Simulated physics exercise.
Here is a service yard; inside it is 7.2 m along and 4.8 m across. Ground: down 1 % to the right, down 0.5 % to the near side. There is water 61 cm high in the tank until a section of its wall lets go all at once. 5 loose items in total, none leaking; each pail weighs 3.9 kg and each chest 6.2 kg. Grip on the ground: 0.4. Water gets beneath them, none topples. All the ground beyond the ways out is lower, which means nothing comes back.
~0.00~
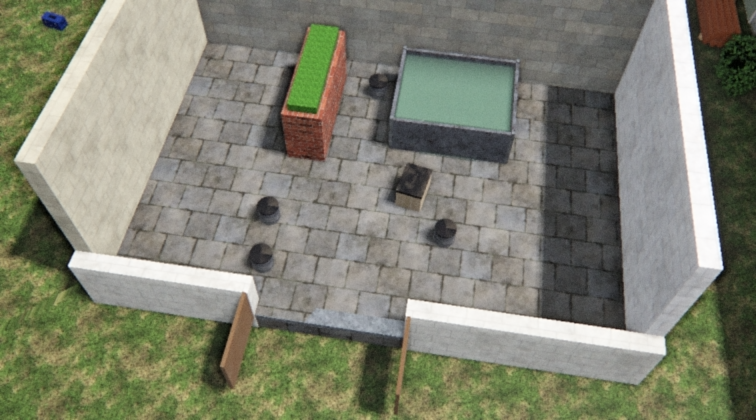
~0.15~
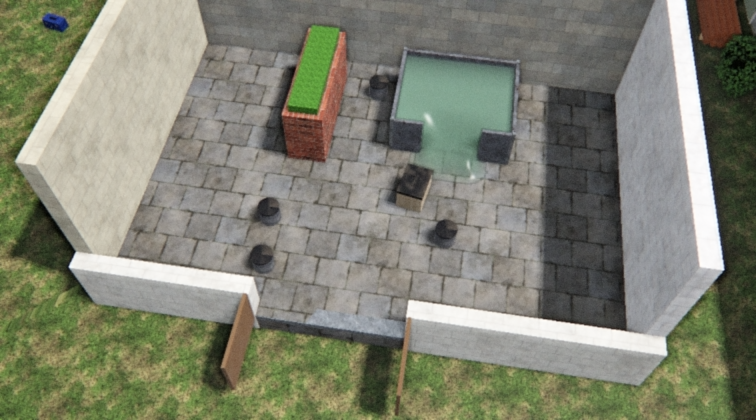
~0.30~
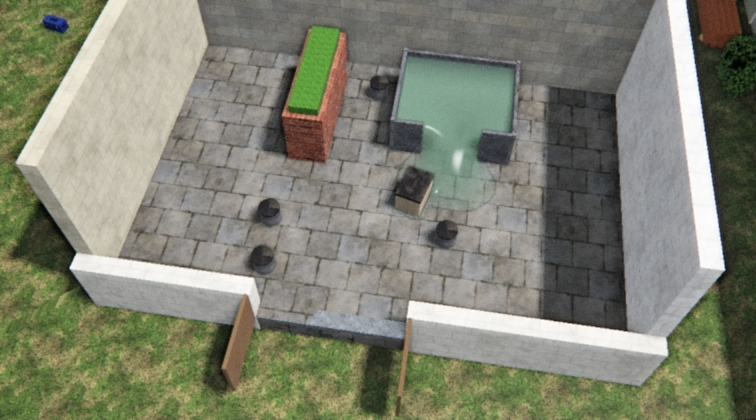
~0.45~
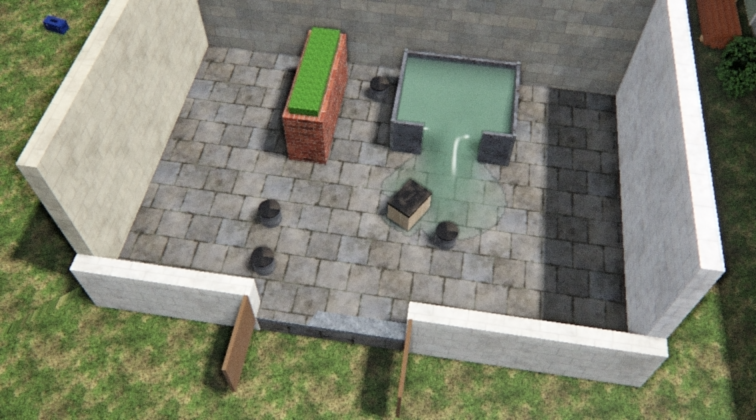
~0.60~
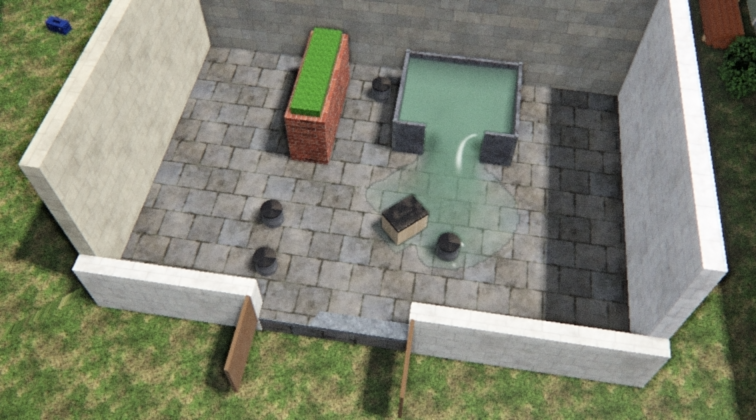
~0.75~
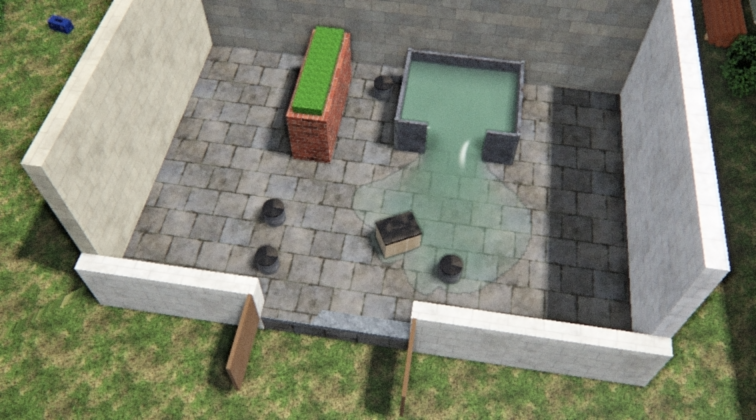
Walled paved yard with a raised pool opening at its front, water spreading across the slabs and pushing a chest, then a pail, nearer.
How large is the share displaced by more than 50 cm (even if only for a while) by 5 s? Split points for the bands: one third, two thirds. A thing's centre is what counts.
My call: One third to two thirds.
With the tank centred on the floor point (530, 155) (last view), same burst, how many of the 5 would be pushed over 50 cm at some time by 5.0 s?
That gives 2 of them.
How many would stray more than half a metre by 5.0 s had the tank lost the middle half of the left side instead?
In that case 2 of them.
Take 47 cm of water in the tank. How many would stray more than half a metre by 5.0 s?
You'd get 2 in that case.
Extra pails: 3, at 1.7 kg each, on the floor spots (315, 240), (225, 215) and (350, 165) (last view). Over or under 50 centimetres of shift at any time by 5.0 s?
Order as given: Goes farther, stays inside it, stays inside it.
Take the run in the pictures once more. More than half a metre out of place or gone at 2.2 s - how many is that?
By my reckoning, 2.
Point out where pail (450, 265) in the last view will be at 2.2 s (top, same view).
Near (479, 307).
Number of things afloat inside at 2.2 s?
By my count, 1.
After 1.1 s 2 of 5 are over 50 cm from their spots; 0 afloat.
After 2.2 s 2 of 5 are over 50 cm from their spots; 1 afloat.
After 3.5 s 3 of 5 are over 50 cm from their spots; 1 afloat.
After 5.0 s 3 of 5 are over 50 cm from their spots, and 3 have been at some point; 1 afloat.
